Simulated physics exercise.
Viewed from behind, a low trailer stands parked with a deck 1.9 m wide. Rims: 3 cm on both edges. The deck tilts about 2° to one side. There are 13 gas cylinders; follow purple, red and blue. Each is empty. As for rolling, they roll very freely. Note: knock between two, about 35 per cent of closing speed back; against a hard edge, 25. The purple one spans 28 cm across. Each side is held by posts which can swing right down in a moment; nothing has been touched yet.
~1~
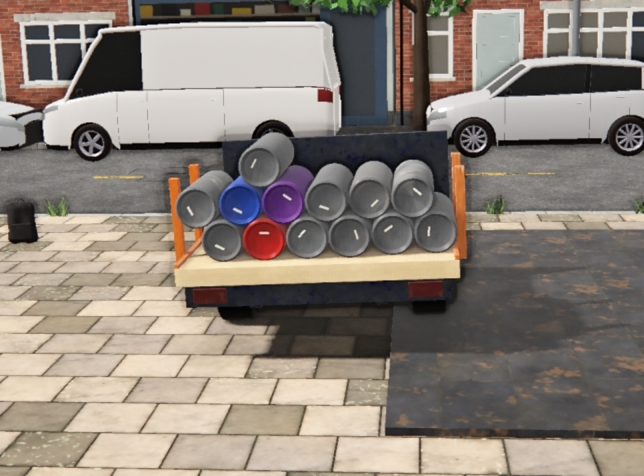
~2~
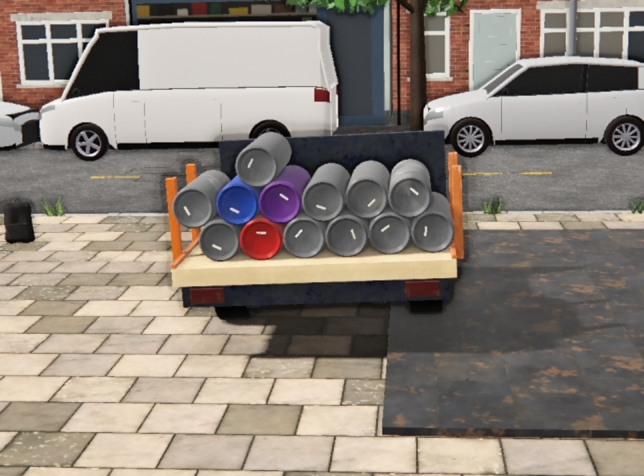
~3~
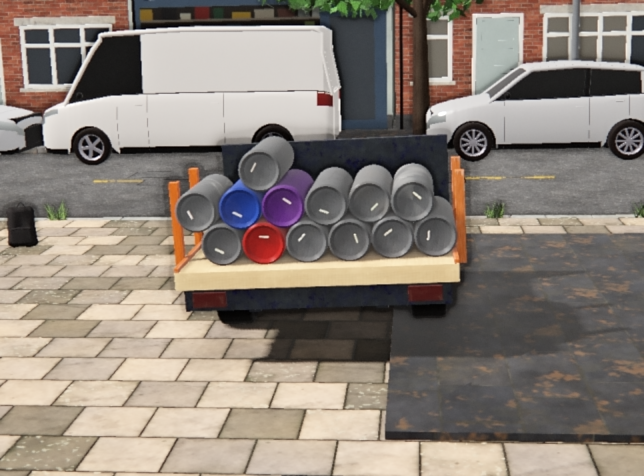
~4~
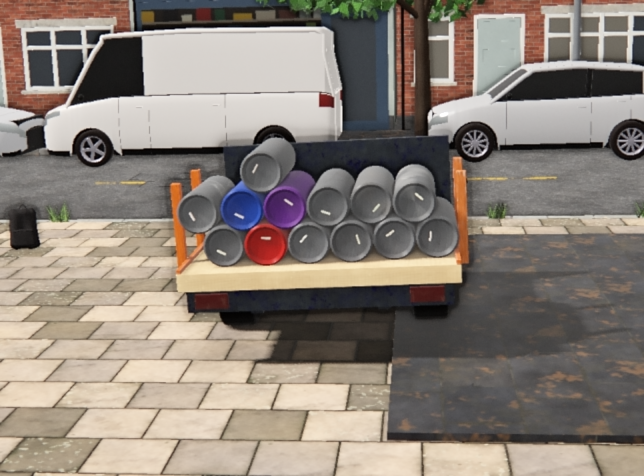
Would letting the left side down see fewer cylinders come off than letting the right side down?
No, the right side, not the other.
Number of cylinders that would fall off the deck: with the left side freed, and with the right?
Freeing the left gives 2, freeing the right gives 0.
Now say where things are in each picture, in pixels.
In the first frame, purple (283, 203), red (264, 240), blue (240, 205); the deck slopes 2° down to the left; 6 of the 13 make up the bottom layer; all still.
In the second frame, purple (280, 203), red (261, 240), blue (237, 205); rims, left 3 cm, right 3 cm; nothing moves.
In the third frame, purple (283, 207), red (264, 244), blue (240, 209); side tops at (177, 186) and (459, 174); at rest.
In the fourth frame, purple (285, 208), red (266, 245), blue (242, 210); nothing moves.
If it is the left, after 0.8 s, purple is up on others, 75 cm from the left edge, rolling right; red is on the deck, 60 cm from the left edge; blue is up on others, 35 cm from the left edge; 1 gone from the deck.
If it is the left, in the end, purple is up on others, 70 cm from the left edge; red is on the deck, 55 cm from the left edge; blue is on the deck, 10 cm from the left edge; 2 gone from the deck.
If it is the right, after 0.6 s, purple is up on others, 75 cm from the left edge; red is on the deck, 60 cm from the left edge; blue is up on others, 45 cm from the left edge; 0 gone from the deck.
If it is the right, in the end, purple is up on others, 75 cm from the left edge; red is on the deck, 60 cm from the left edge; blue is up on others, 45 cm from the left edge; 0 gone from the deck.
